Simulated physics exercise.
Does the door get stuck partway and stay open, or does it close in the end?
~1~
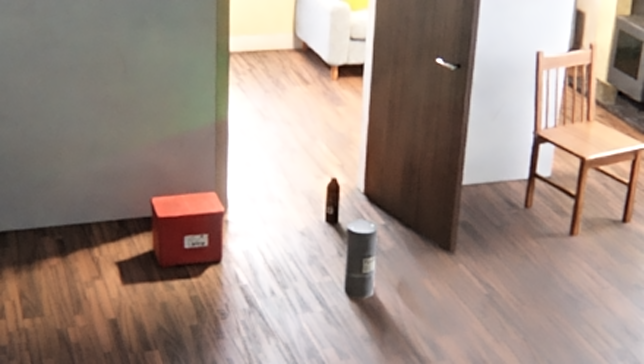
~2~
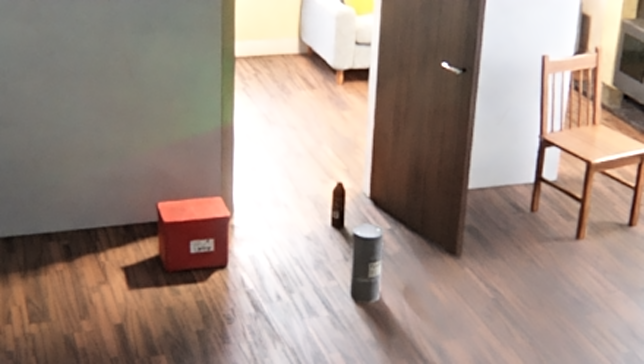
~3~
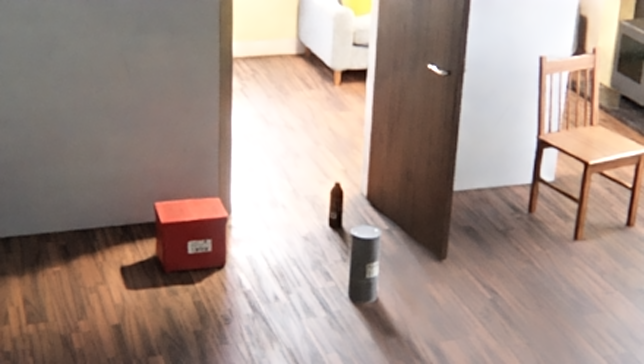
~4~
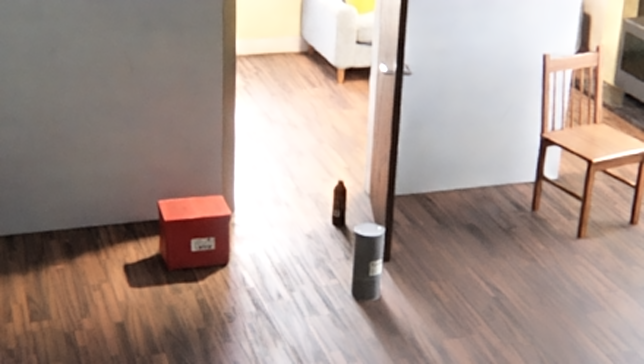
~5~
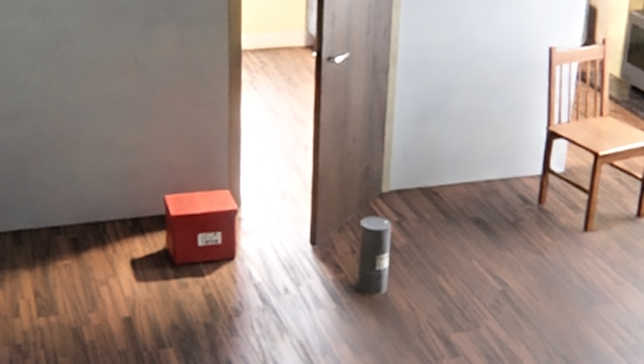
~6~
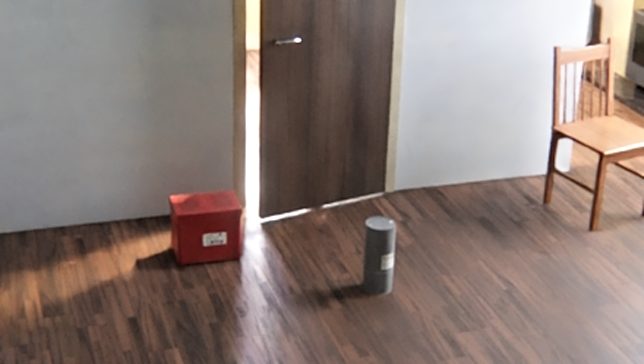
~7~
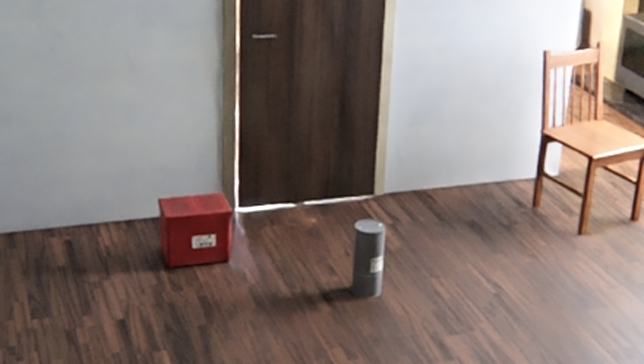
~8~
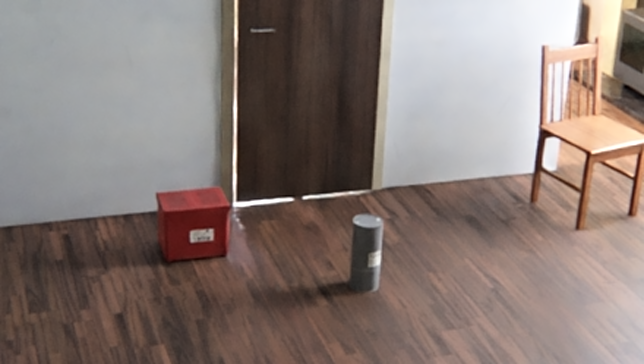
The door closes in the end. It swings across the doorway and comes to rest shut, with the red box and grey canister still standing in front.
